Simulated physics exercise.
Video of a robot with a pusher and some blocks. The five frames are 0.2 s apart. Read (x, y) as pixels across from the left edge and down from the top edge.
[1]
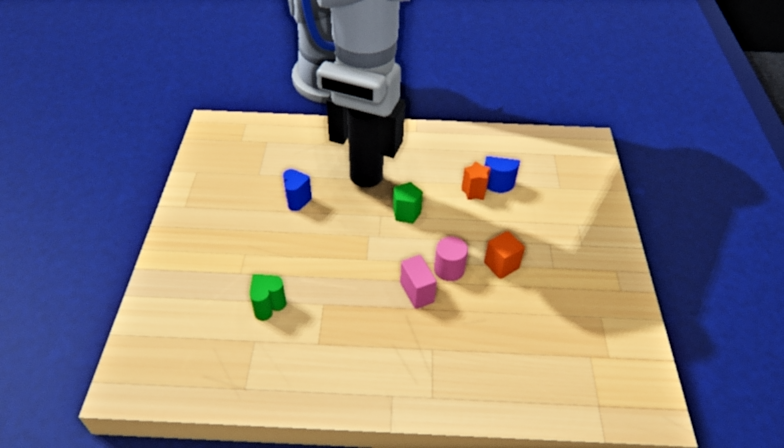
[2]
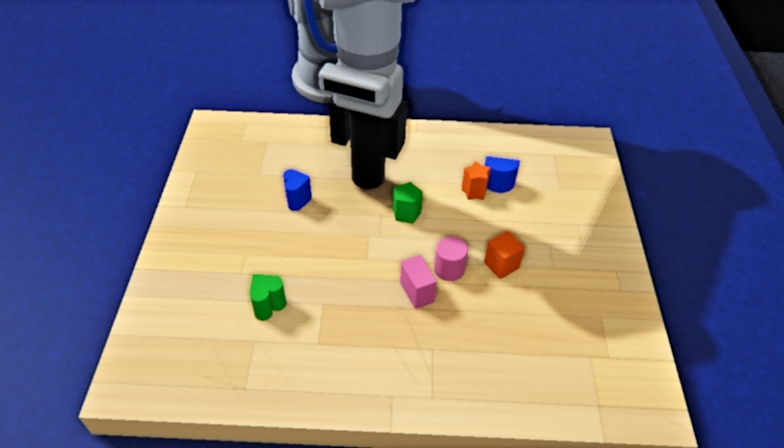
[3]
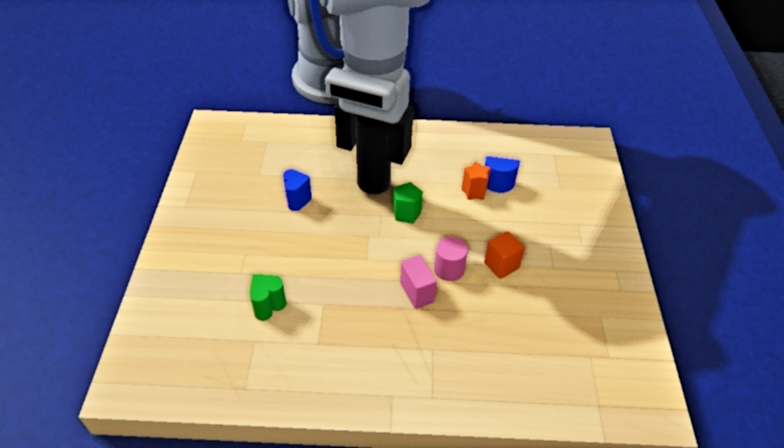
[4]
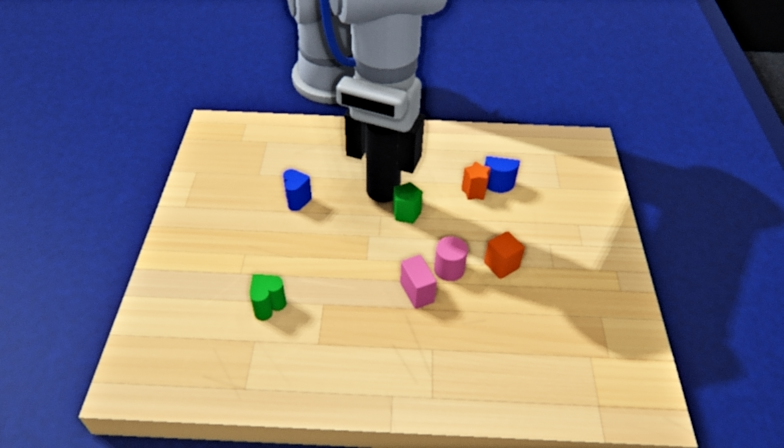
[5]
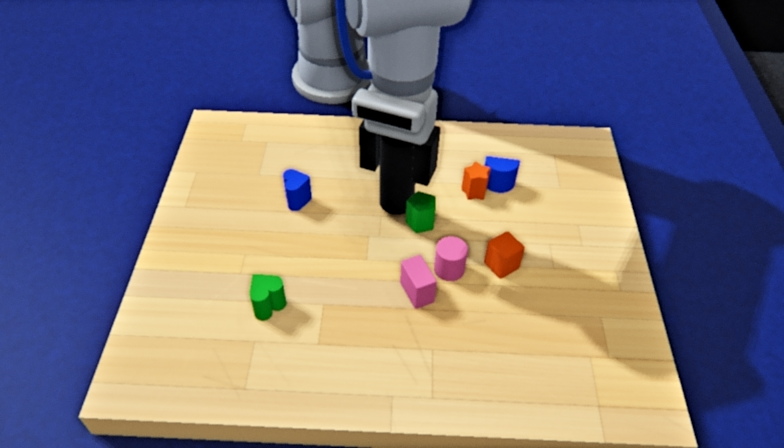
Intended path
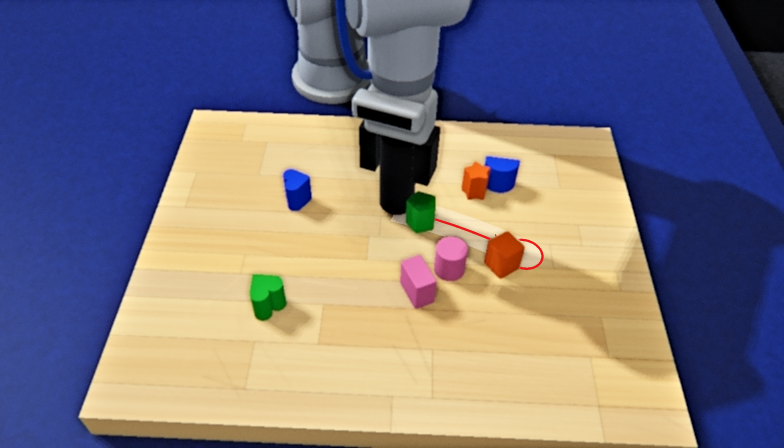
The clip shows a robot arm with a black pusher above a wooden board of small colored blocks. The pusher moves slowly right and toward the viewer, then nudges the green five-sided block slightly the same way; the other blocks stay still.
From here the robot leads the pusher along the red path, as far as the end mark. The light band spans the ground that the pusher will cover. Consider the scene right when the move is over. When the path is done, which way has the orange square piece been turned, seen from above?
From above, the turn goes anticlockwise.
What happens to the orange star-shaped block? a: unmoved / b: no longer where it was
Letter a.
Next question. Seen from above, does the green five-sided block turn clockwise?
Yes.
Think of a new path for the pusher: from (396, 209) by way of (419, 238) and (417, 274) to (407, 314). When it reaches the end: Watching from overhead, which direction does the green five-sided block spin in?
Against the clock.
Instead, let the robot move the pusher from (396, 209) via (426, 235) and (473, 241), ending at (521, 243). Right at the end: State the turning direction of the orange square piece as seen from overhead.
From the top, the block rotates clockwise.
Drawn move, from (396, 209) through (460, 228) to (524, 254).
What follows on the original path. One third of the way, pusher at (440, 214); green five-sided block at (460, 219), turned 25° clockwise.
Two thirds of the way, pusher at (483, 230); green five-sided block at (480, 238), turned 65° clockwise; orange square piece at (510, 248), turned 25° anticlockwise.
At the end, pusher at (526, 248); green five-sided block at (481, 240), turned 75° clockwise; pink round block still; orange star-shaped block still; orange square piece at (512, 253), turned 30° anticlockwise.
